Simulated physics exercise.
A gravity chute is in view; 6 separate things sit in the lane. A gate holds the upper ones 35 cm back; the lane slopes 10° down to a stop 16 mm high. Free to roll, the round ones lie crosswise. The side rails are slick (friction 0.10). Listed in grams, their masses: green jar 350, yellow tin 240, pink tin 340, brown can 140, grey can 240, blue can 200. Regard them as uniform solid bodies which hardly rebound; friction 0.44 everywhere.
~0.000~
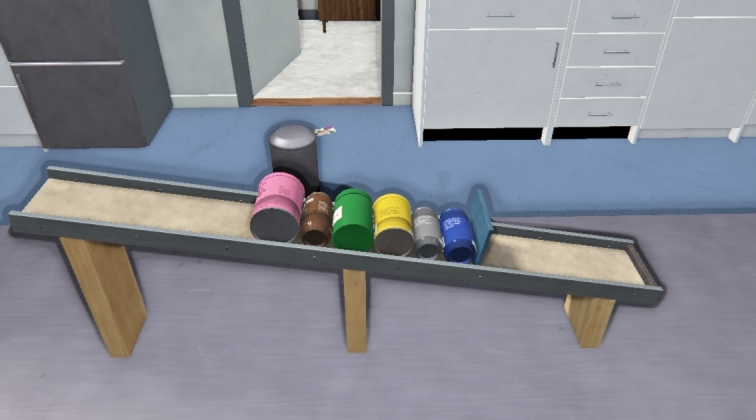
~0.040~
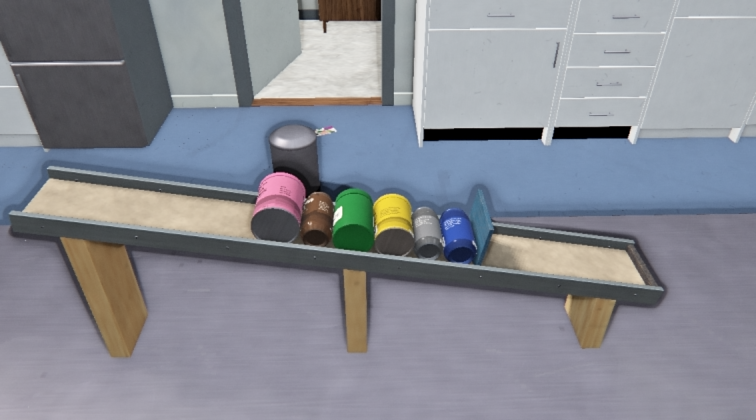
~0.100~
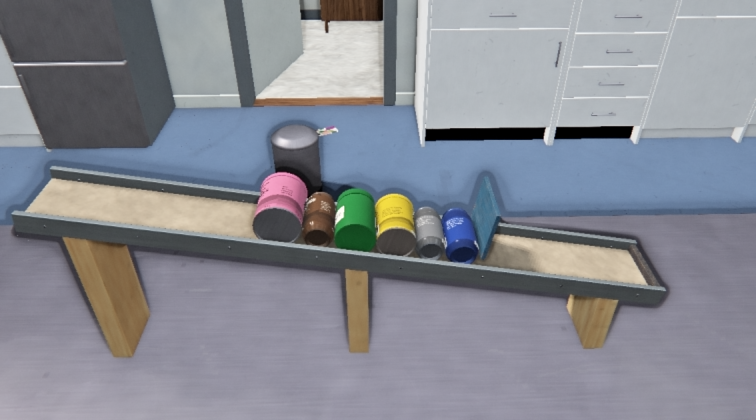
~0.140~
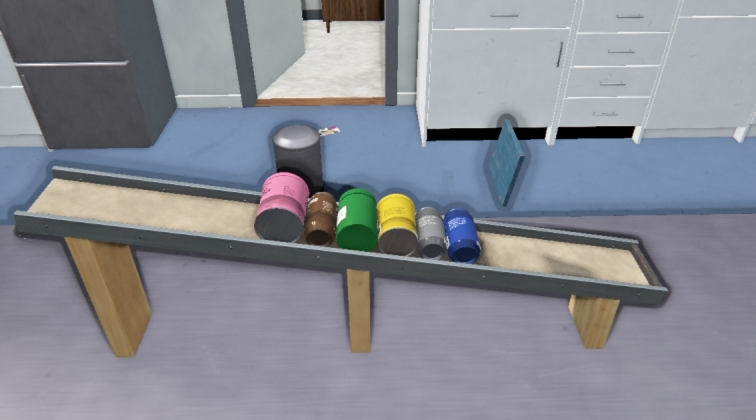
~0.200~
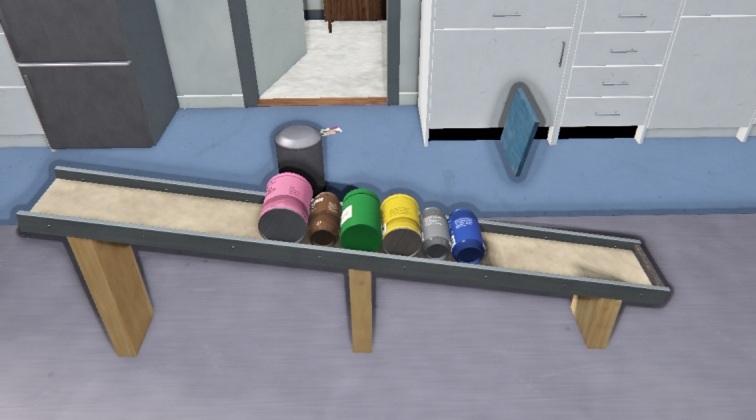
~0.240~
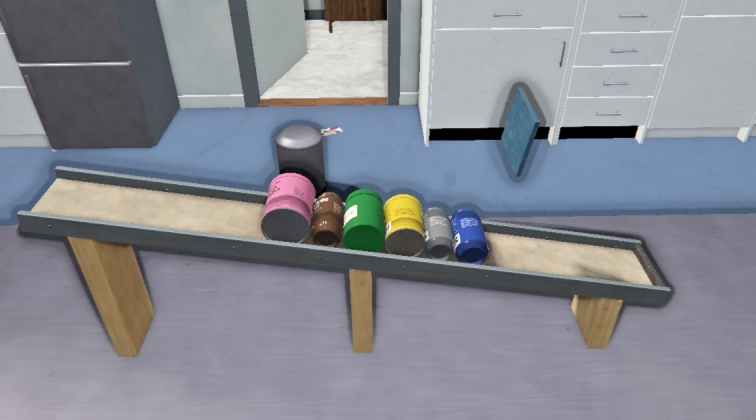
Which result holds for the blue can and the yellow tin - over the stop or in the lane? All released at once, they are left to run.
As I see it, the blue can leaves the track. The yellow tin remains on the track.
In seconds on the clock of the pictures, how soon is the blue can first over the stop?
That first happens close to 1.0 seconds.
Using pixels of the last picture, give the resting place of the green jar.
Resting point, approx. (604, 251) px.
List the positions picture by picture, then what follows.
In the first frame, gate shut; blue can (457, 237); yellow tin (393, 226).
In the second frame, gate shut; brown can (318, 220); grey can (426, 234).
In the third frame, green jar (356, 221); pink tin (281, 209).
In the fourth frame, leader 35 cm from the stop; brown can (321, 220); grey can (430, 234).
In the fifth frame, leader 34 cm from the stop; green jar (361, 222); pink tin (286, 209).
In the sixth frame, leader 34 cm from the stop; blue can (469, 237); yellow tin (404, 227).
Around 0.64 s, leader 20 cm from the stop; blue can near (541, 246); yellow tin near (473, 235).
Around 0.94 s, yellow tin near (574, 248); blue can near (646, 254).
Around 1.24 s, grey can and blue can now over the stop; yellow tin near (635, 255).
Finally (1.7 s), over the stop, grey can and blue can; the other 4 in the lane. In the last view, yellow tin near (641, 254).
